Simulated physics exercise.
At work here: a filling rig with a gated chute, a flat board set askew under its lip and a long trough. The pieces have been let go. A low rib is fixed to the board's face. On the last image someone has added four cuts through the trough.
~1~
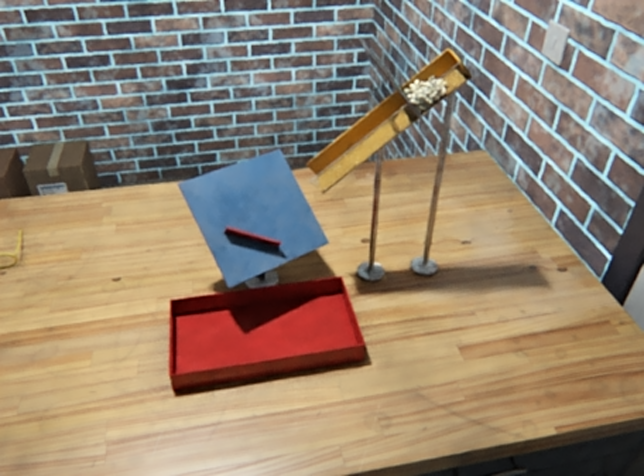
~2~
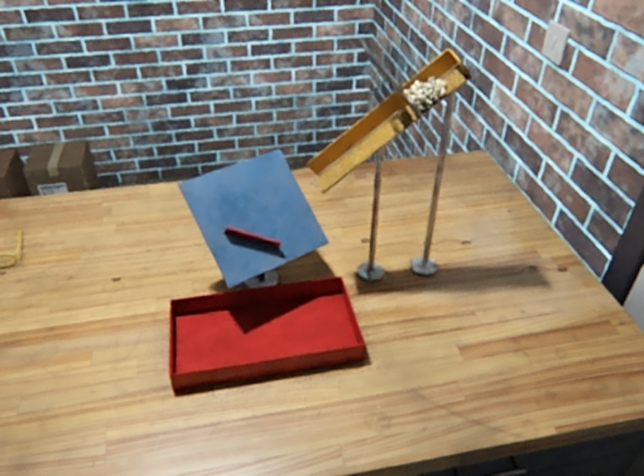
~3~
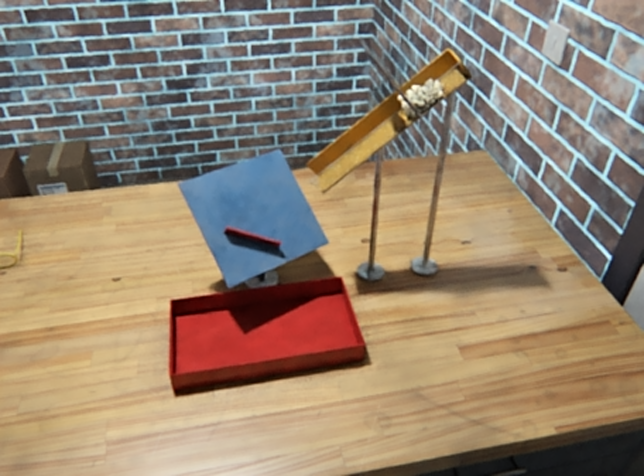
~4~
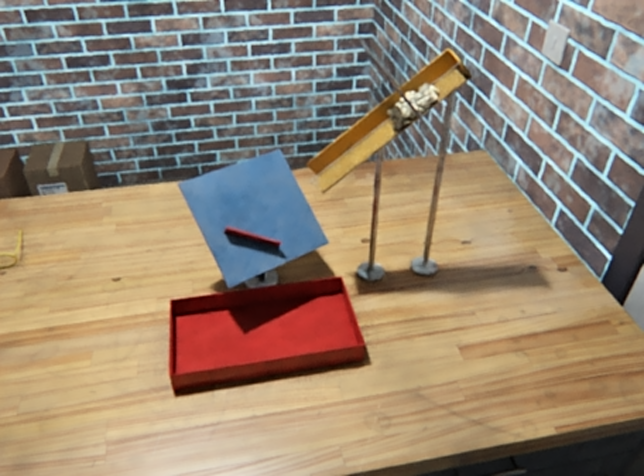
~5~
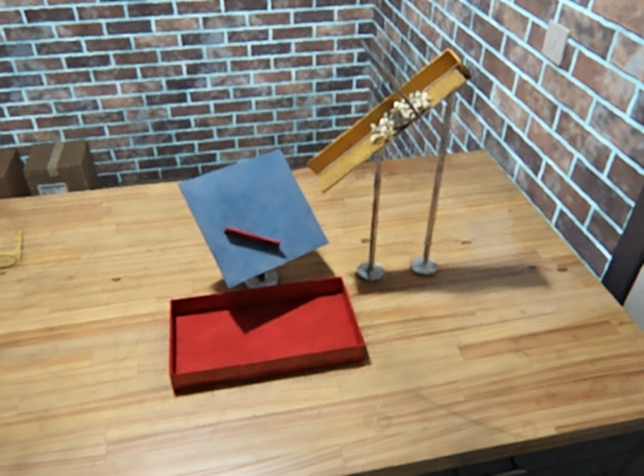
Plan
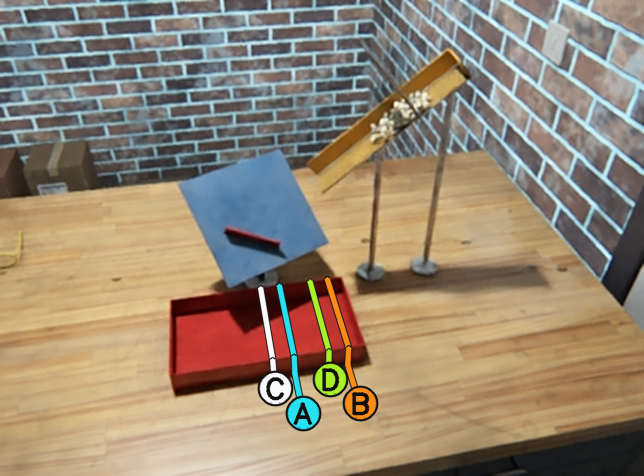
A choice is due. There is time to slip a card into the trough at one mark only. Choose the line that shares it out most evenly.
Line D.
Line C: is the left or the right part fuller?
The right side.
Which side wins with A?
Right.
On the marked copy, line A crosses the front rim at (293, 355); line B crosses the front rim at (348, 347); line C crosses the front rim at (272, 359); line D crosses the front rim at (328, 350).
With A, of what is caught, a stray few on the left of the divider, nearly all on the right.
With B, of what is caught, nearly all on the left of the divider, a stray few on the right.
With C, of what is caught, a stray few on the left of the divider, nearly all on the right.
With D, of what is caught, about two thirds on the left of the divider, about a third on the right.
